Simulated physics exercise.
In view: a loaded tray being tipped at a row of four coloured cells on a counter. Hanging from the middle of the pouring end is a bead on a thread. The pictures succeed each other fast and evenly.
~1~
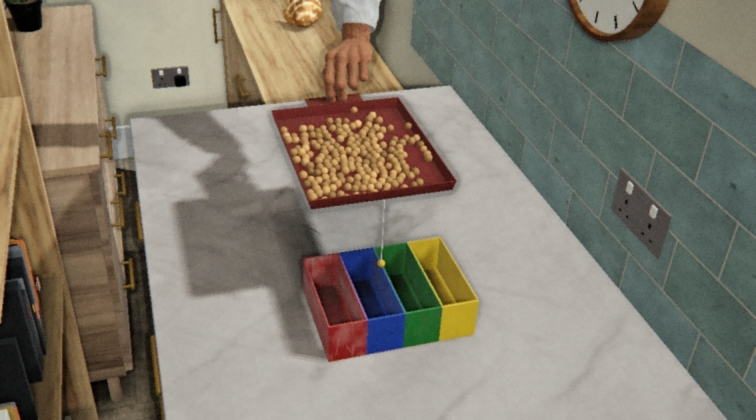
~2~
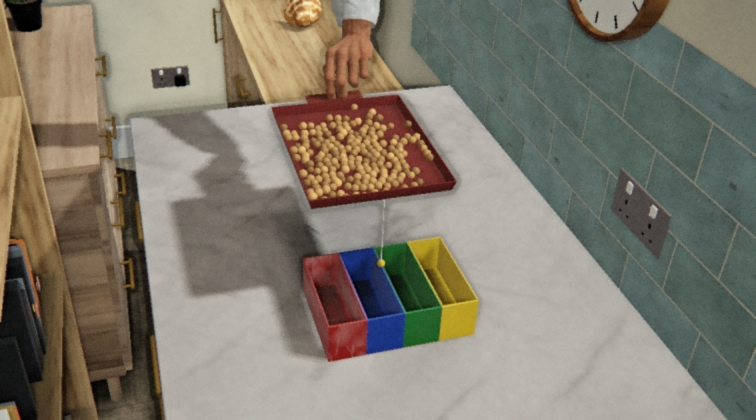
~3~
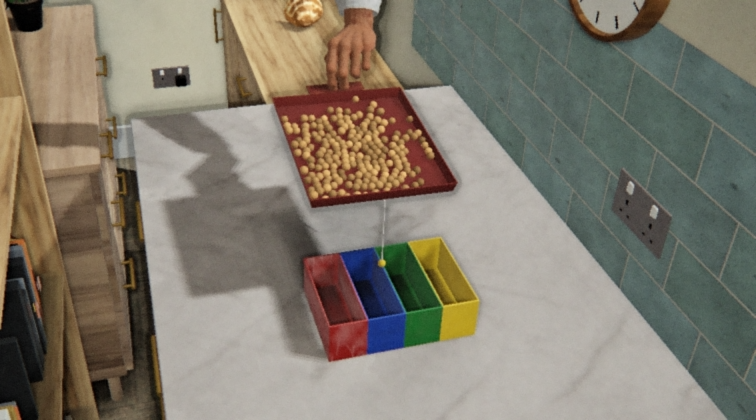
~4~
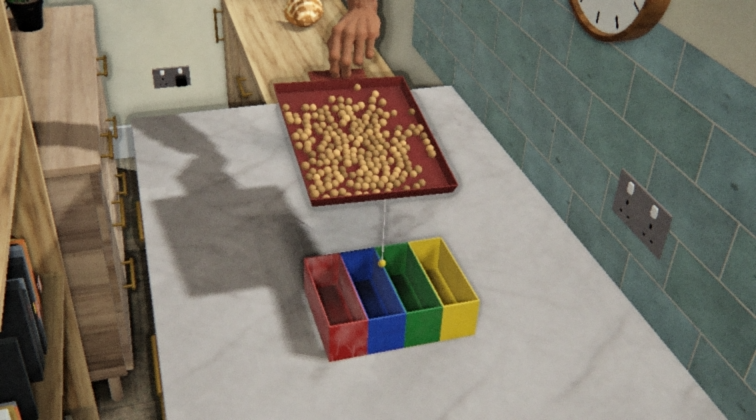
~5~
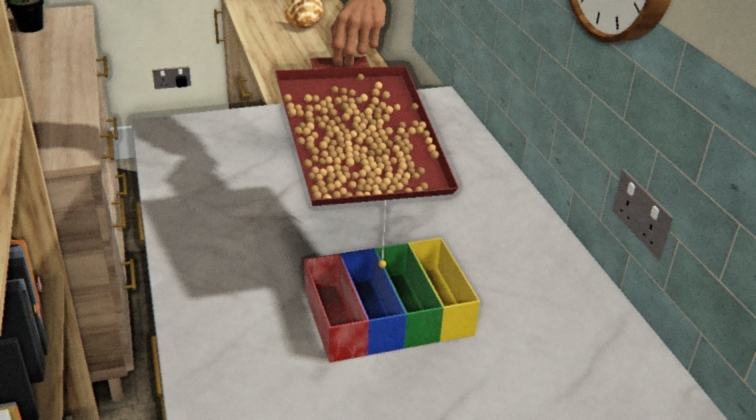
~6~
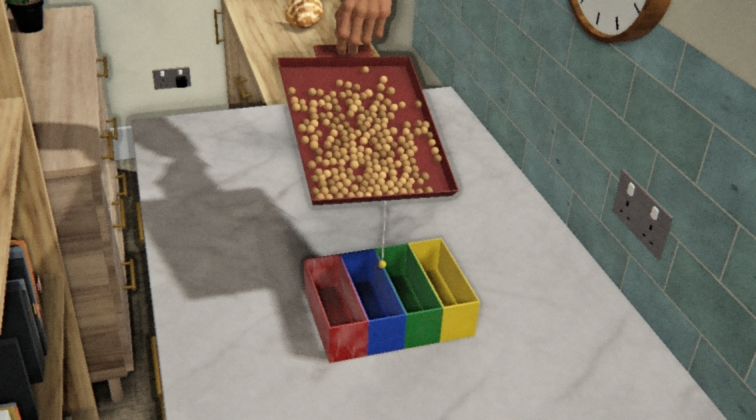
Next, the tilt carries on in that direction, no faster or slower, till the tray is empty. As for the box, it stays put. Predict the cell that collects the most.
I would say the yellow cell.
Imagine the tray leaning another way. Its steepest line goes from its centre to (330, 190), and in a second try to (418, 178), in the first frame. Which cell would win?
In order, it comes out as the red cell and that yellow cell.
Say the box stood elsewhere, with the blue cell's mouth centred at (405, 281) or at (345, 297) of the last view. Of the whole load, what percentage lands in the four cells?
Roughly 90 %, then roughly 50 %.
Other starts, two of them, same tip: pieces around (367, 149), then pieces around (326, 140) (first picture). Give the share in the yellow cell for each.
First 40 %, then 30 %.
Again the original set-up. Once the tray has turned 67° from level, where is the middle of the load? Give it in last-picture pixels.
Mark it at roughly (414, 194) in the final frame.
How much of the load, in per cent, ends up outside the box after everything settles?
It comes to 20 per cent or so.
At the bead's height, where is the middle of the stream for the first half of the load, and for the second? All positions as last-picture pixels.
I'd place the first part at (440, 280) and the rest at (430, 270).
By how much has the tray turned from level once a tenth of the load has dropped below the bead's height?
That happens at close to 70 degrees.
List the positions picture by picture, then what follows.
The first picture shows corners of the pouring end at (311, 199) and (453, 180), level; middle of the load at (354, 155), round wooden beads; bead on its thread at (381, 263); red cell at (348, 338); blue cell at (386, 331); green cell at (423, 324); yellow cell at (459, 317).
The second picture shows corners of the pouring end at (311, 199) and (453, 180), level; middle of the load at (354, 153).
The third picture shows corners of the pouring end at (312, 198) and (454, 181), tipped barely, lowest at the right corner; middle of the load at (355, 149).
The fourth picture shows corners of the pouring end at (313, 198) and (455, 184), tipped a little, lowest at the right corner; middle of the load at (356, 144).
The fifth picture shows corners of the pouring end at (314, 198) and (455, 186), tipped clearly, lowest at the right corner; middle of the load at (359, 141), about a quarter on the move.
The sixth picture shows corners of the pouring end at (315, 198) and (455, 189), tipped clearly, lowest at the right corner; middle of the load at (363, 141), nearly all on the move; red cell at (349, 339); blue cell at (387, 332); green cell at (424, 325); yellow cell at (460, 318).
Soon, tray tipped steeply; about two thirds on the tray; a small part in the yellow cell; a stray few in the green cell; a stray few in the red cell; a stray few in the blue cell; about a quarter falling or outside the box.
A while on, tray tipped past a quarter turn; a stray few on the tray; about a third in the yellow cell; about a quarter in the green cell; a small part in the blue cell; a small part in the red cell; about a quarter falling or outside the box.
Towards the end, tray tipped past a quarter turn; about a third in the yellow cell; about a quarter in the green cell; a small part in the blue cell; a small part in the red cell; about a quarter falling or outside the box.
Finally, tray tipped past a quarter turn; about a third in the yellow cell; about a quarter in the green cell; a small part in the blue cell; a small part in the red cell; about a quarter outside the box.
